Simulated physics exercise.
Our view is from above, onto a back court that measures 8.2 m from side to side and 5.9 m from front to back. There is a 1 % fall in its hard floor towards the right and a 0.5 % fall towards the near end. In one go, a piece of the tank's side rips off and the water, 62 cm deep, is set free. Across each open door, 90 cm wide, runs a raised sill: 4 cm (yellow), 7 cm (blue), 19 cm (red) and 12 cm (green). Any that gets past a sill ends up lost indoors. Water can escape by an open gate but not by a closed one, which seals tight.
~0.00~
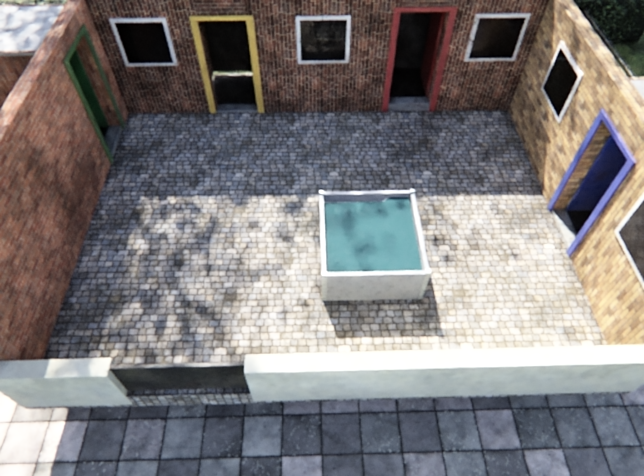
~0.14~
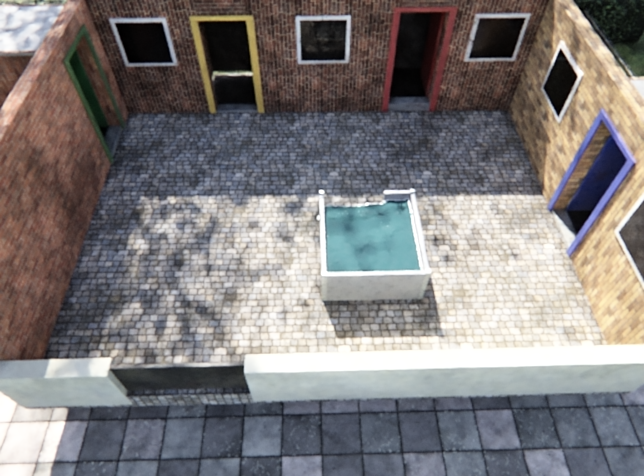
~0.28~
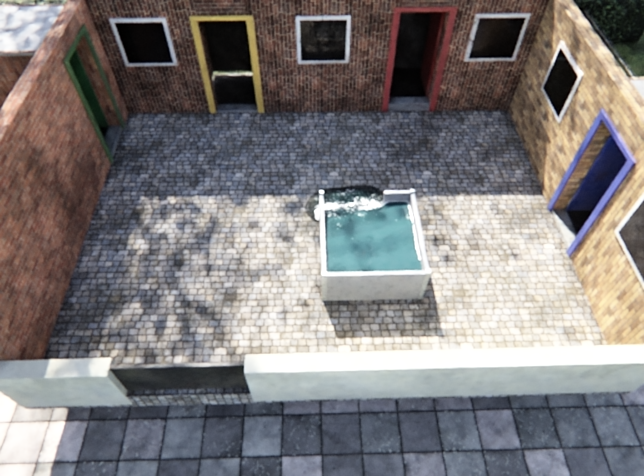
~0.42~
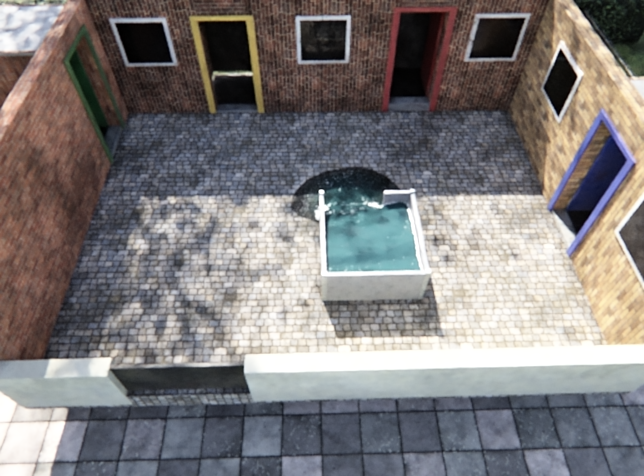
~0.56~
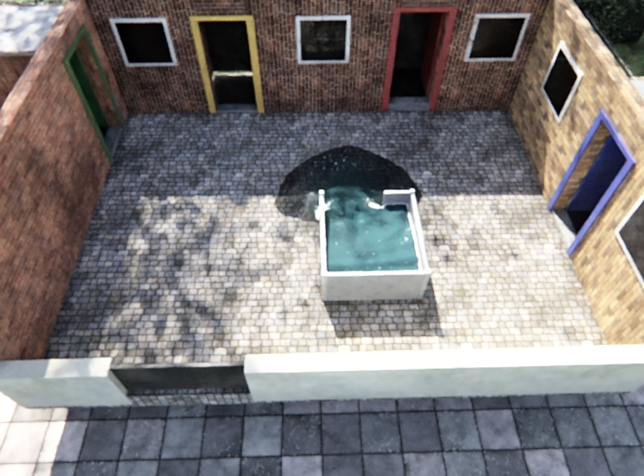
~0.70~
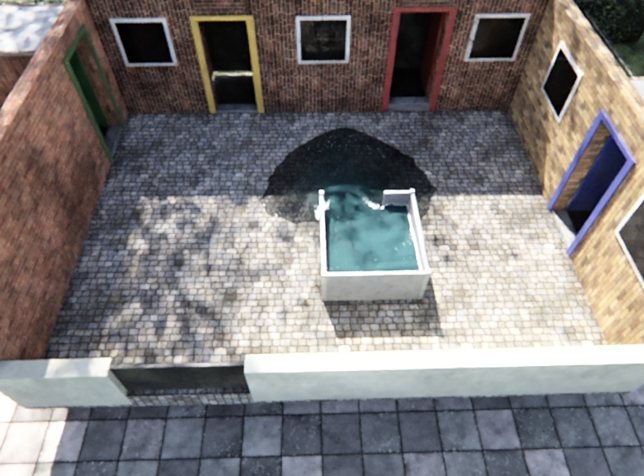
Water pours through a gap that opens in the far side of a white-walled tank in a brick-walled courtyard, and spreads in a widening dark fan across the paving towards the back wall, with its yellow and red doorways.
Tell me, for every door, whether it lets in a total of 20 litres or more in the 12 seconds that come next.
For every door: The yellow door does; the blue door does not; the red door does not; the green door does not.
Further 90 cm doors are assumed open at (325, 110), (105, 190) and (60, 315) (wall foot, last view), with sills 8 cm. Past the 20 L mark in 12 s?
Taking them in order, the first gets enough, the second too little and the third too little.
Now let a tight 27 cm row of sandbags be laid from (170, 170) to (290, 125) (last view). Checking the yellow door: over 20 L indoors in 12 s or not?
Checked against the limit, yellow is fine.
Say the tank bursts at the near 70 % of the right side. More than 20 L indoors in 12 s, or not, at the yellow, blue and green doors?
Result: Yellow limit not passed, blue limit passed, green limit not passed.
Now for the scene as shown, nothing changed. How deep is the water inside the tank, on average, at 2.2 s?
Mean depth: Some 24 cm.
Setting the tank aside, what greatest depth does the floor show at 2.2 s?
It gets to some 23 cm.
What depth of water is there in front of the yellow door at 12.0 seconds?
The depth there is around 1.5 cm.
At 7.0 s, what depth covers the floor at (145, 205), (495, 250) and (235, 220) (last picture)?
4, 2, 1 cm.
After 1.4 s water covers 20 % of the floor and is deepest (25 cm) near (347, 210); yellow door not reached, blue door not reached, red door 6 cm at the sill, 0 L in, green door not reached.
After 2.2 s water covers 25 % of the floor and is deepest (23 cm) near (340, 115); yellow door 12 cm at the sill, 5 L in, blue door not reached, red door 16 cm at the sill, 0 L in, green door not reached.
After 3.5 s water covers 30 % of the floor and is deepest (19 cm) near (498, 114); yellow door 7 cm at the sill, 29 L in, blue door not reached, red door 10 cm at the sill, 0 L in, green door 8 cm at the sill, 0 L in.
After 7.0 s water covers 65 % of the floor and is deepest (10 cm) near (611, 369); yellow door 3 cm at the sill, 35 L in, blue door 4 cm at the sill, 0 L in, red door 4 cm at the sill, 0 L in, green door 5 cm at the sill, 1 L in.
After 12.0 s water covers 90 % of the floor and is deepest (8 cm) near (611, 369); yellow door 2 cm at the sill, 35 L in, blue door 4 cm at the sill, 0 L in, red door 2 cm at the sill, 0 L in, green door 1 cm at the sill, 1 L in.
